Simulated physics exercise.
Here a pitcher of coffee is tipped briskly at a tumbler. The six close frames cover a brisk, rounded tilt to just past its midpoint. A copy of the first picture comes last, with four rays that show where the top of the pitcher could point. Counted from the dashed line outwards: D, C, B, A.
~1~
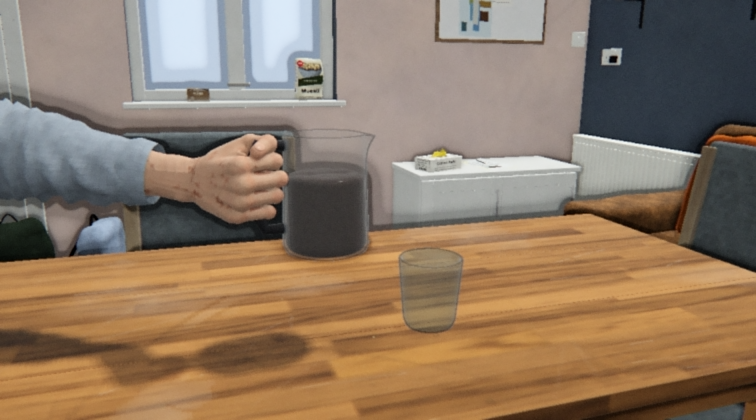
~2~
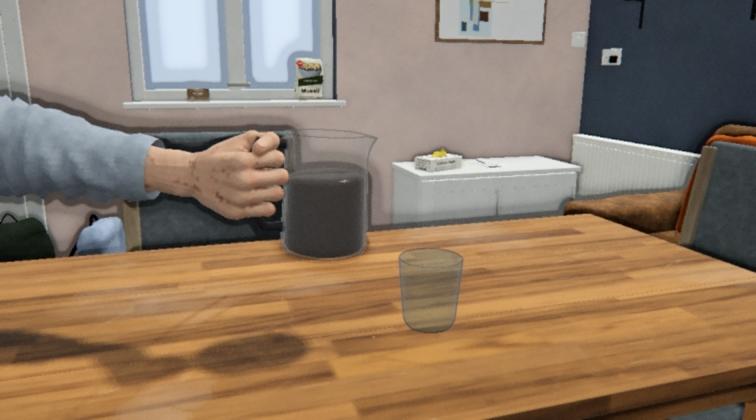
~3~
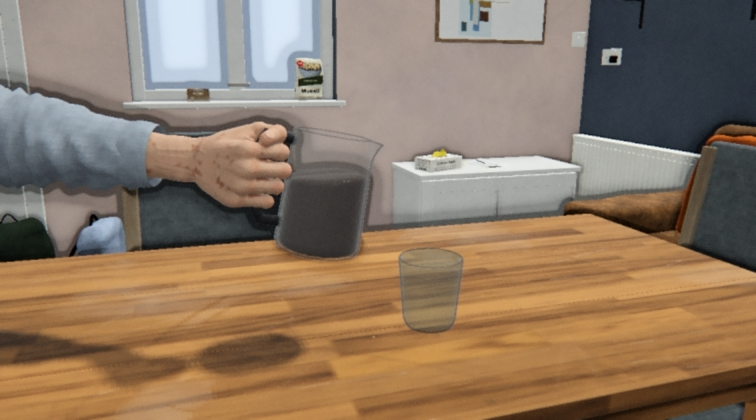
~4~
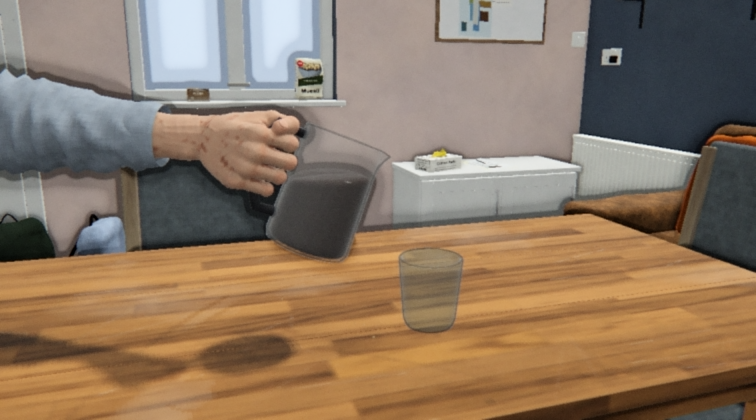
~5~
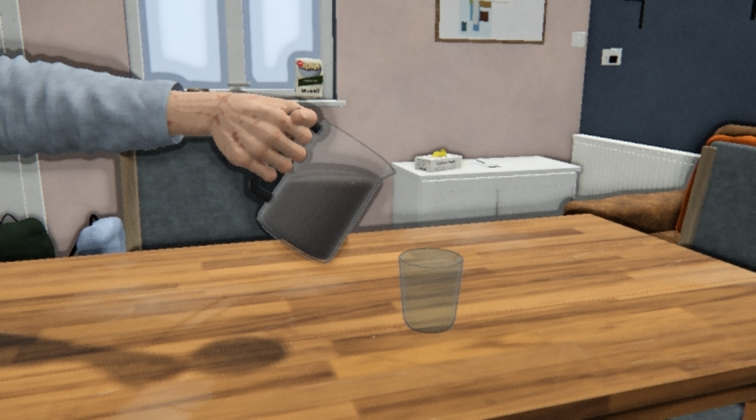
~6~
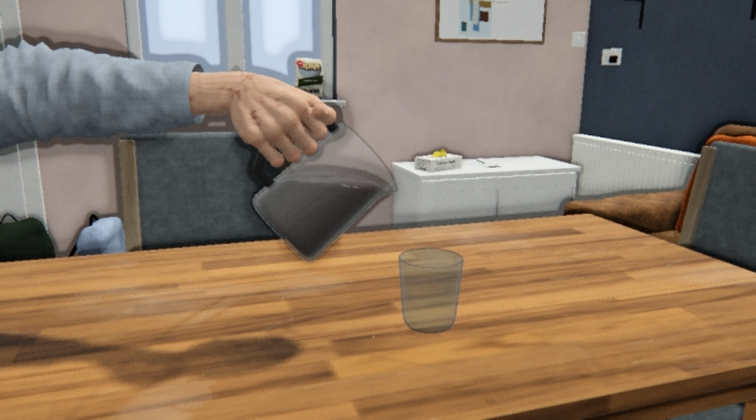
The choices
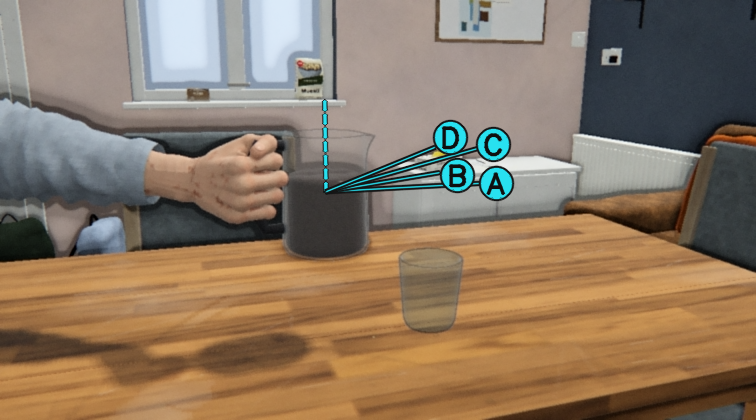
An arm in a light blue-grey sleeve reaches in from the left over a wooden table, seen from a still, slightly raised view in a pink-walled room. The hand grips a clear pitcher of dark liquid, with a small tumbler to its right and a white cabinet behind. The hand rises slightly and tilts the pitcher steadily rightward, the liquid shifting towards its lip.
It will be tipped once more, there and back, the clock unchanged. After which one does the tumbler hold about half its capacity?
D works best here.
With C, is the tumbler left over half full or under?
Over half.
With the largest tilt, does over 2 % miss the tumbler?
Yes, it does.
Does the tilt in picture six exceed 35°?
Yes.
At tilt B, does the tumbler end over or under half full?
Over half.
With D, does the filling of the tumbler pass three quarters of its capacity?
No, less.
On the marked copy, A at (479, 183); B at (439, 172); C at (477, 148); D at (434, 147).
For tilt A, the tumbler ends with about 89 % of what it can hold; 12 % of the coffee is spilt.
For tilt B, the tumbler ends with about 77 % of what it can hold; 8 % of the coffee is spilt.
For tilt C, the tumbler ends with about 66 % of what it can hold; 3 % of the coffee is spilt.
For tilt D, the tumbler ends with about 48 % of what it can hold.
